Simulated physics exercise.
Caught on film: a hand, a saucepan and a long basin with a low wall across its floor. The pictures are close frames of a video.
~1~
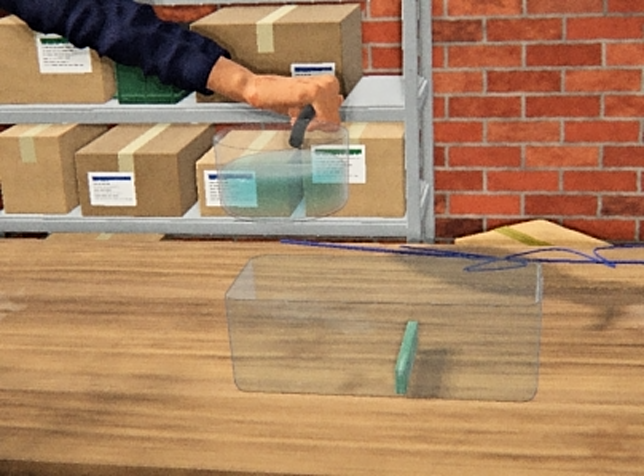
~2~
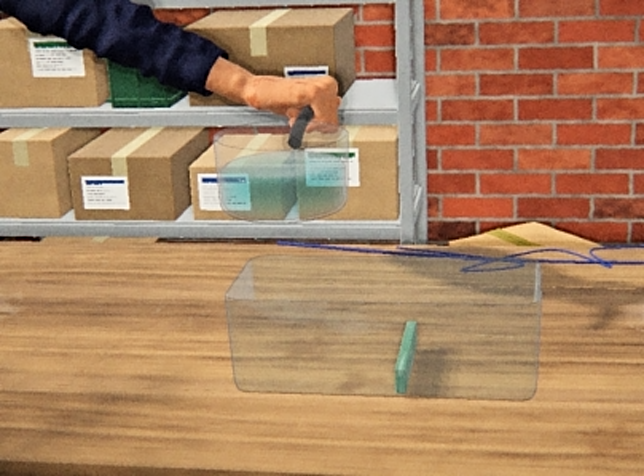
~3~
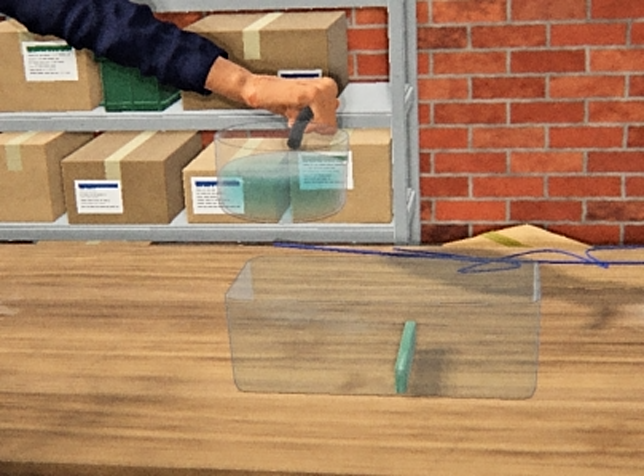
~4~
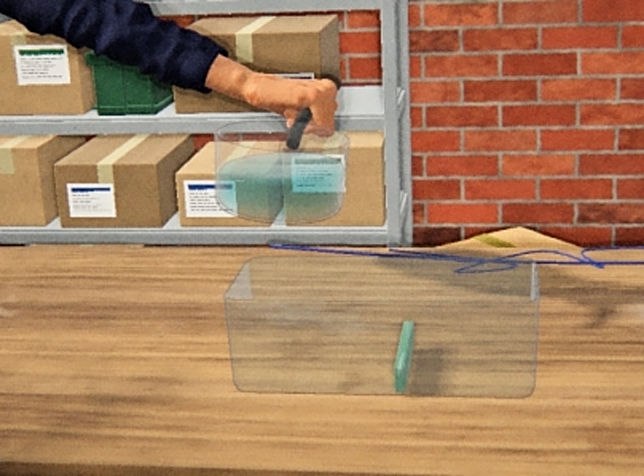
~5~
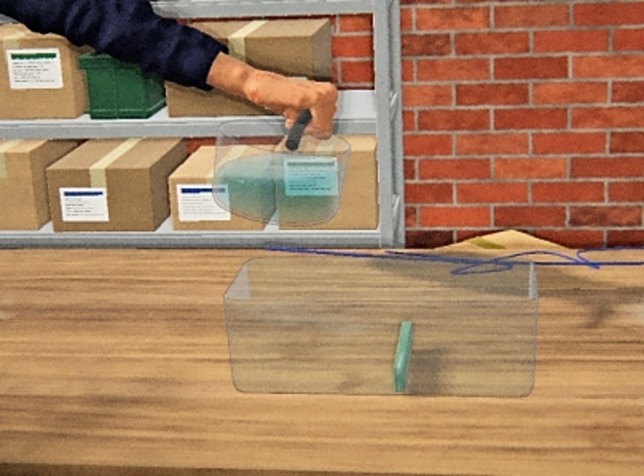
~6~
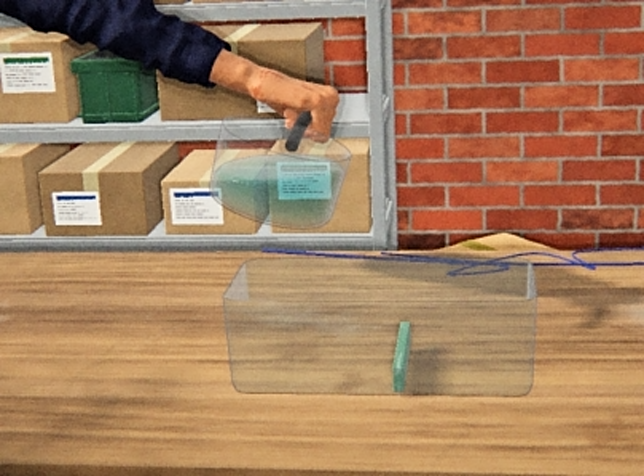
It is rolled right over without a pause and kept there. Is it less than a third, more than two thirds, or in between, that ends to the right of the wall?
It comes to from a third to two thirds.
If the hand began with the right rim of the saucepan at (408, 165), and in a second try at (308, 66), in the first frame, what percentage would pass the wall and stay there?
First some 90, then 20 per cent.
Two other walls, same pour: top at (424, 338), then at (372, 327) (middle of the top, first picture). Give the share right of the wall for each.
Near 15 % and 80 %.
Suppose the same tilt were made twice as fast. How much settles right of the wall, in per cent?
Near 30 %.
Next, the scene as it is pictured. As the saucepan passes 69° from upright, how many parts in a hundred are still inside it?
Near 65 %.
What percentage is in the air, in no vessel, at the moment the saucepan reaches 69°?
Close to 25 per cent.
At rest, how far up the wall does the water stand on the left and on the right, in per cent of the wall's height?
Some 50 per cent left and 50 right.
A moment on, the saucepan is tipped part way and 65 per cent is still to pour, 4 is left of the wall and 5 right of it.
Next, the saucepan is tipped on its side and 15 per cent is still to pour, 32 is left of the wall and 42 right of it.
Then the saucepan is tipped right over and 1 per cent is still to pour, 53 is left of the wall and 44 right of it.
Later the saucepan is tipped right over and 0 per cent is still to pour, 55 is left of the wall and 44 right of it.
At rest 55 per cent lies left of the wall, 44 right of it and 1 outside.
